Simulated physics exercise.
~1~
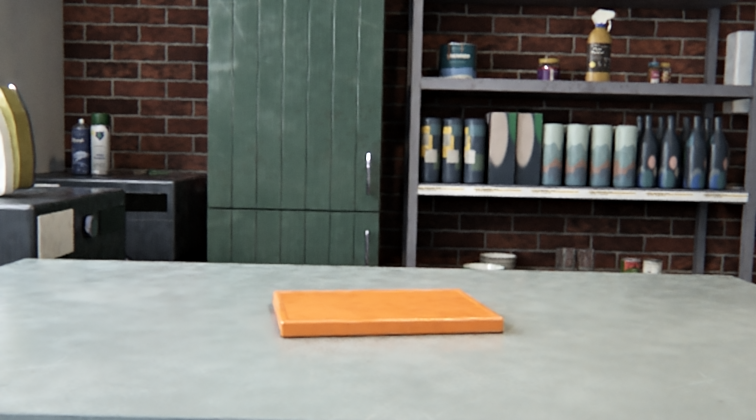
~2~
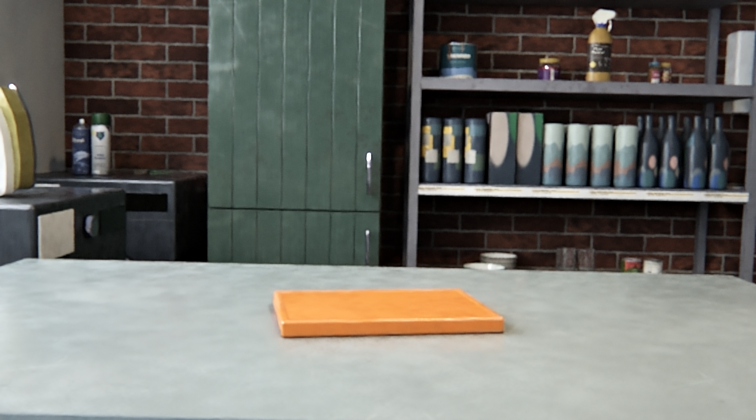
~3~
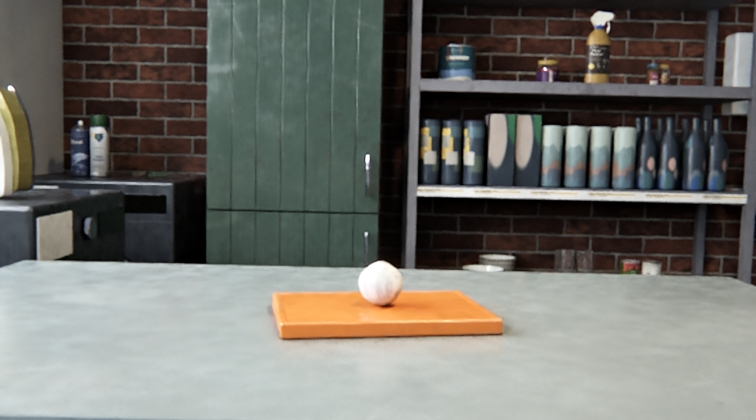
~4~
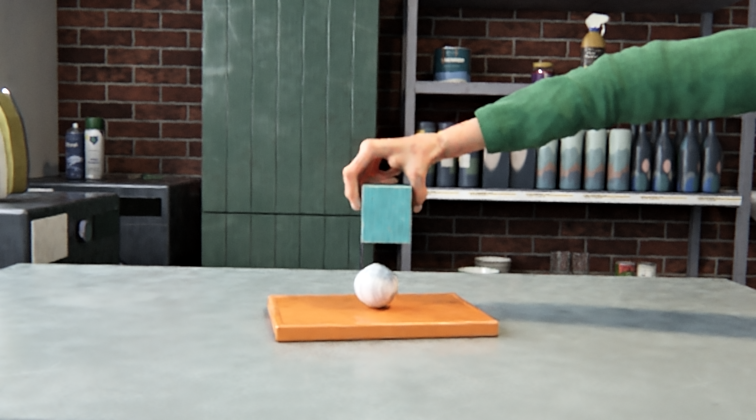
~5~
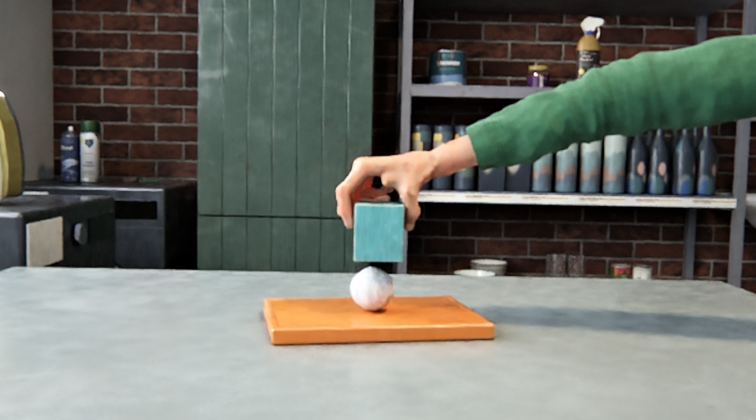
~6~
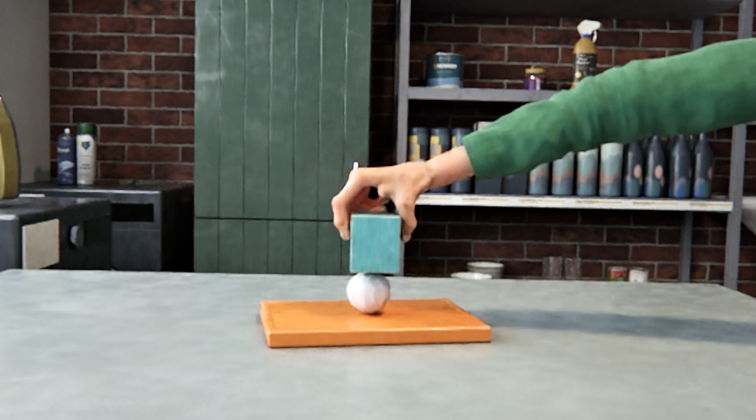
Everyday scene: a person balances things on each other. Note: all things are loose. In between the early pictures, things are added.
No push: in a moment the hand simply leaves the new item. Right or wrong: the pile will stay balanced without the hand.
Wrong.
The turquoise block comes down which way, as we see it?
It heads rightwards.
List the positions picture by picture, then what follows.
In the first picture, the last thing is not in view yet; orange tray (381, 310).
In the second picture, the last thing is not in view yet; orange tray (382, 310).
In the third picture, the last thing is not in view yet; orange tray (380, 312).
In the fourth picture, coming down; turquoise block (386, 213); orange tray (376, 315).
In the fifth picture, coming down; turquoise block (378, 231); orange tray (372, 318).
In the sixth picture, set down, still held; turquoise block (375, 242); orange tray (369, 320).
Then, 0.40 s on from there, turquoise block turned 60° from how it was put near (409, 256).
Then, 0.50 s on from there, turquoise block now fallen.
Then, 1.80 s on from there, nothing new.
In the end, fallen, turquoise block; the other 2 unmoved. At the end, from the last picture's camera, turquoise block near (443, 292). The pile gives way.
